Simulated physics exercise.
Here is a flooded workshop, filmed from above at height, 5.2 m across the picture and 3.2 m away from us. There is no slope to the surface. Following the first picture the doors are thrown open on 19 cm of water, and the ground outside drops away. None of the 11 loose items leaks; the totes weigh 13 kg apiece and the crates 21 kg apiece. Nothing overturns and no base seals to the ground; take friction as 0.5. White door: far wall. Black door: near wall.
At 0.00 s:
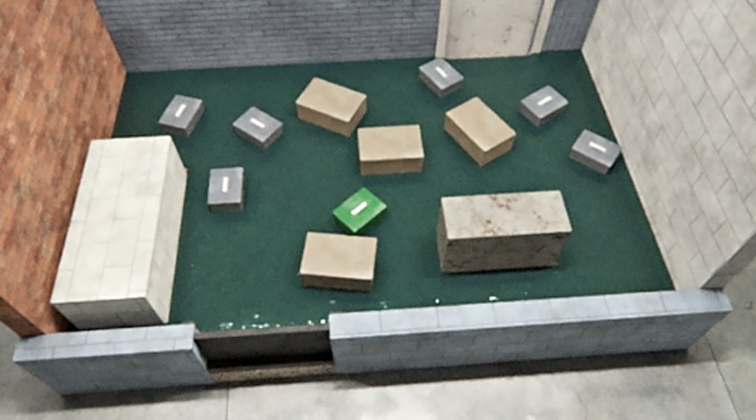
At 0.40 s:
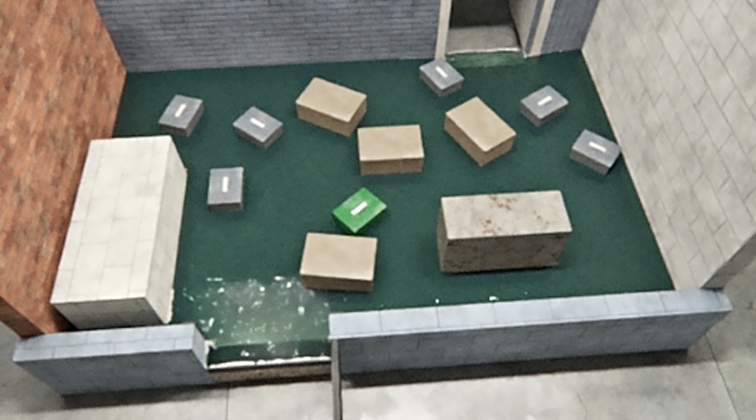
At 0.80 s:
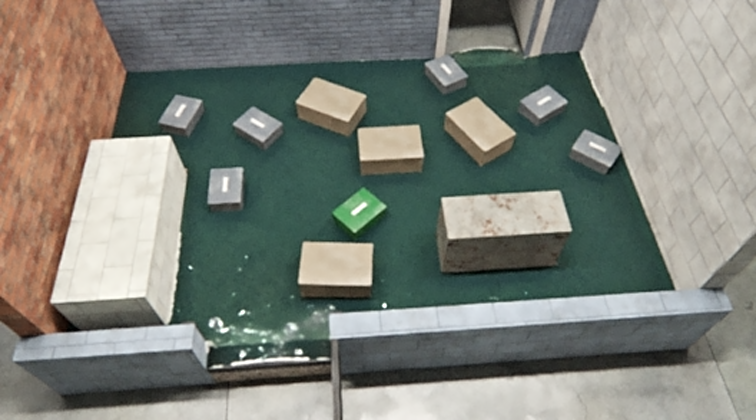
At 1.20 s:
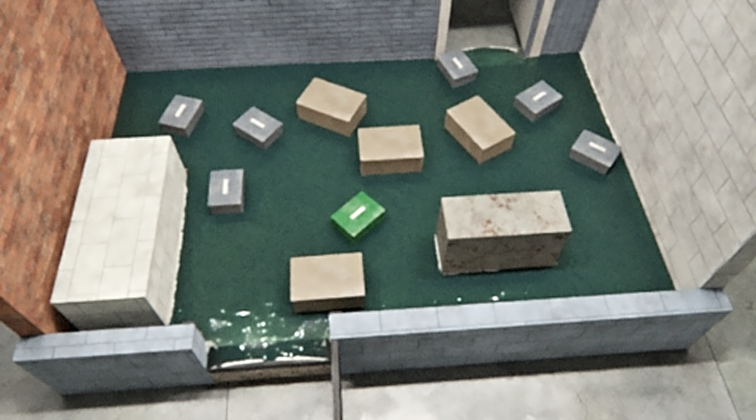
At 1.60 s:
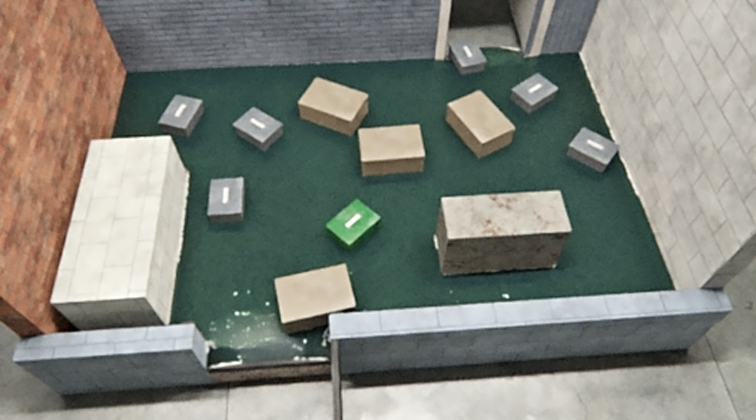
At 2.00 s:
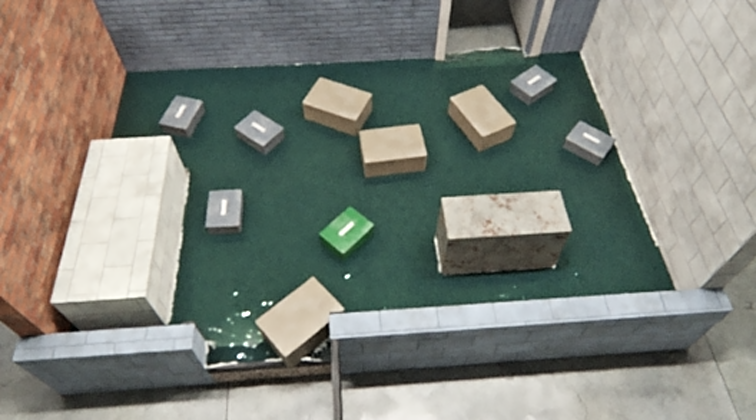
Flooded workshop seen from above, two doors opening, a gray box drifting out the far doorway, cardboard-coloured and green boxes drifting nearward.
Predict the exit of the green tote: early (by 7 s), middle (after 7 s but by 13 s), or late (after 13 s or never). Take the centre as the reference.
I expect it out by the first time.
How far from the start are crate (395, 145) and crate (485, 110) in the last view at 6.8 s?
In order: 20 cm, then washed out.
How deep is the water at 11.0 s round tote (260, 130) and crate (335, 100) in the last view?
First roughly 9 cm, second roughly 9 cm.
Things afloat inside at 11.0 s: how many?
Then: 2.
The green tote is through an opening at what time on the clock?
It gets out at about 5.0 s.
After 3.0 s the green tote is near (330, 247), 0.5 m from its start, afloat; 2 of 11 are out; 9 afloat.
After 6.8 s the green tote has gone out (at 5.2 s); 6 of 11 are out; 5 afloat.
After 11.0 s the green tote has gone out (at 5.2 s); 6 of 11 are out; 2 afloat.
After 15.0 s the green tote has gone out (at 5.2 s); 6 of 11 are out; 0 afloat.
